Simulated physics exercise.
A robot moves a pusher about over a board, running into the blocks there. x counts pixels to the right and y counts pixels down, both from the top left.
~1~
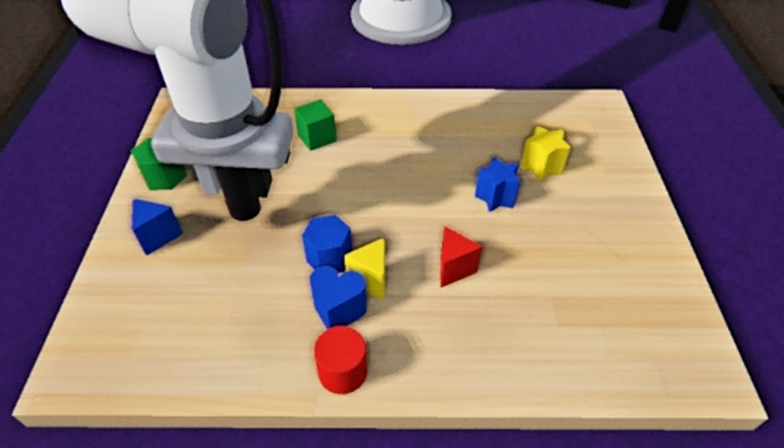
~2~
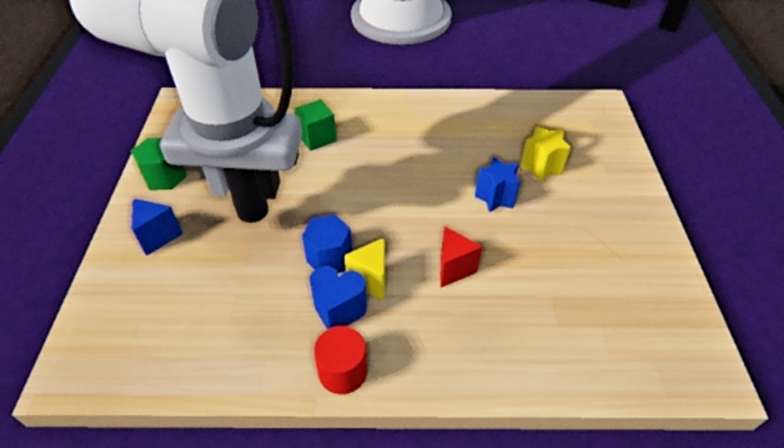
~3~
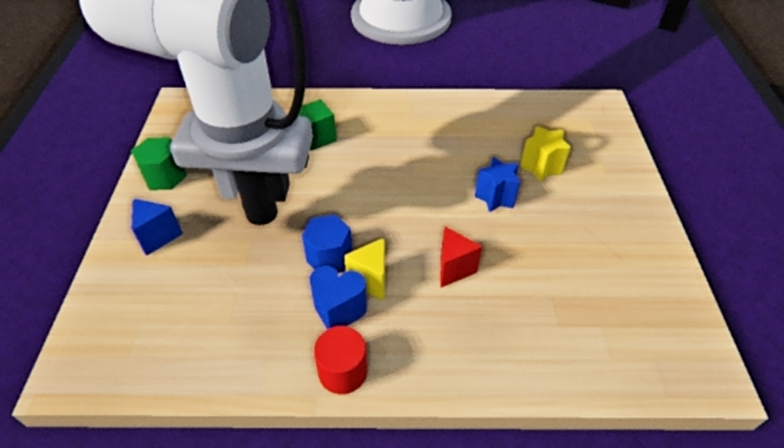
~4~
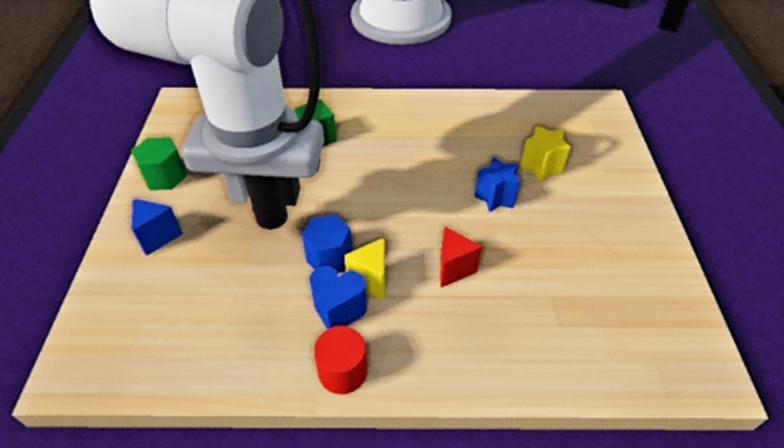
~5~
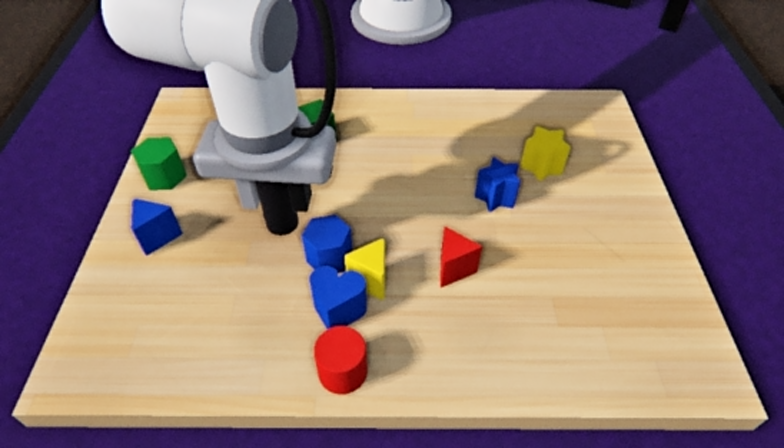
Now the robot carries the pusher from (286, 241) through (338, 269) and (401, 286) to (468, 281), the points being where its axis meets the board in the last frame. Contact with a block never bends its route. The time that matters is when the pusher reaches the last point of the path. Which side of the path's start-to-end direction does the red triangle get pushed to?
Toward the left.
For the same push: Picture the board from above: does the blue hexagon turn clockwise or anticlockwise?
My prediction: CW.
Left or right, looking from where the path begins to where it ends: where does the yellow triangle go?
It shifts rightward.
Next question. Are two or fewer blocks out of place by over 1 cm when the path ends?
No
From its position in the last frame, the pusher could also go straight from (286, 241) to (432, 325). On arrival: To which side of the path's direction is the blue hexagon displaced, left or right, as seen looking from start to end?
Left-hand side.
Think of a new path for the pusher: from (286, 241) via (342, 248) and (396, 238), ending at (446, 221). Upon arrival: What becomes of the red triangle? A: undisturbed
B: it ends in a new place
(A)
What follows on the original path. One third of the way, pusher at (338, 253); blue hexagon at (373, 256); yellow triangle at (404, 273), turned 35° anticlockwise.
Two thirds of the way, pusher at (403, 270); blue hexagon at (438, 279), turned 20° clockwise; yellow triangle at (467, 303), turned 20° anticlockwise; red triangle at (461, 244), turned 20° anticlockwise.
At the end, pusher at (471, 265); blue hexagon at (496, 288), turned 70° clockwise; blue heart-shaped block not moved; yellow triangle at (495, 322), turned 30° clockwise; red triangle at (494, 239), turned 60° anticlockwise.
